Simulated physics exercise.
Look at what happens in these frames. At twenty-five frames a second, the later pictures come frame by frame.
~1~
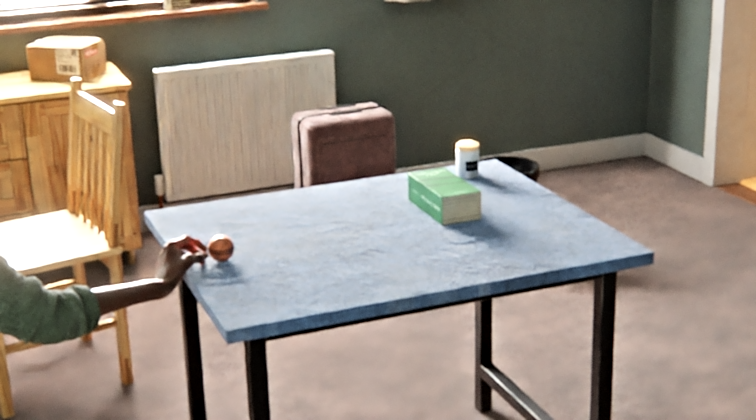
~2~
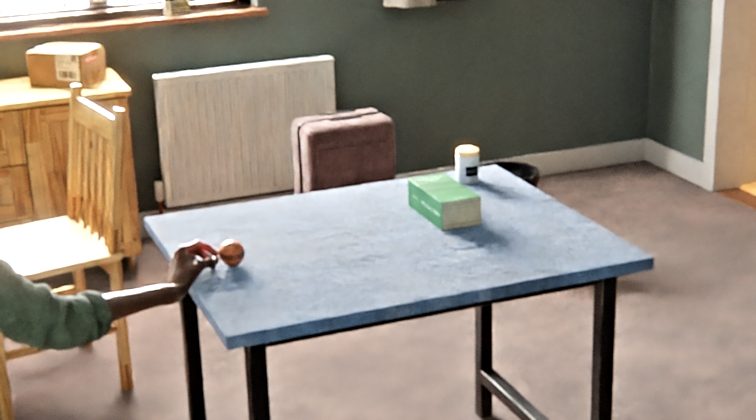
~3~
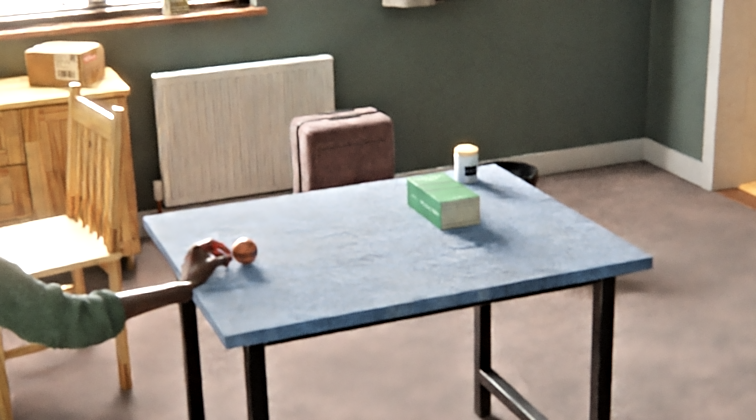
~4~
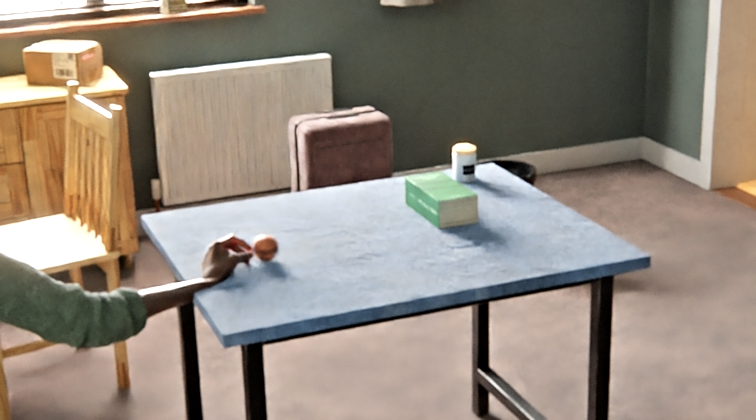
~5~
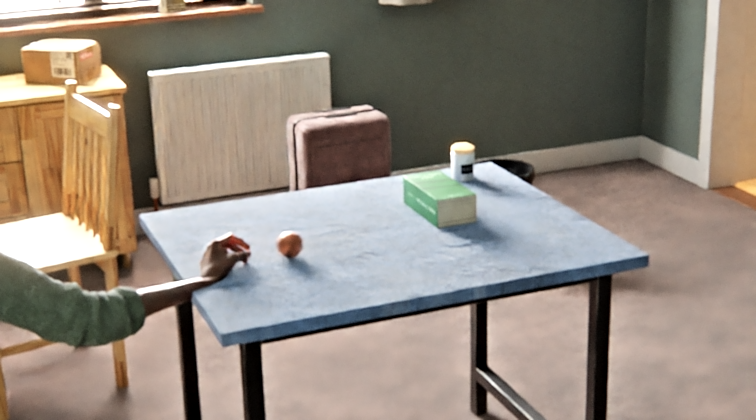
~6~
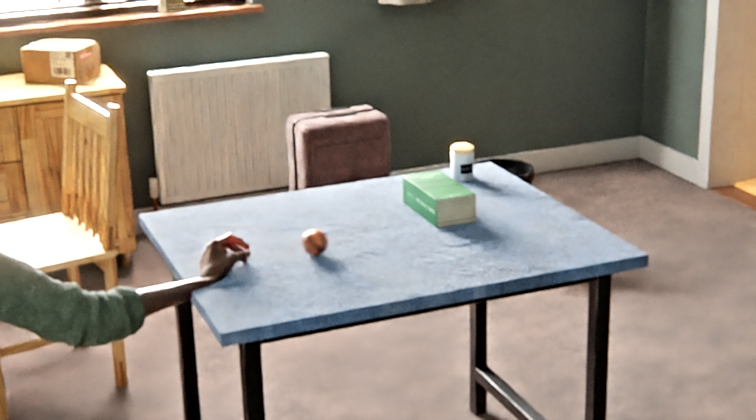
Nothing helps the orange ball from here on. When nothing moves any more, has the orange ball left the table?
Yes - comes off.
Then, 0.40 s on from there, orange ball shifted well along near (546, 222).
Then, 0.90 s on from there, orange ball now off the table.
In the end, off the table, orange ball.
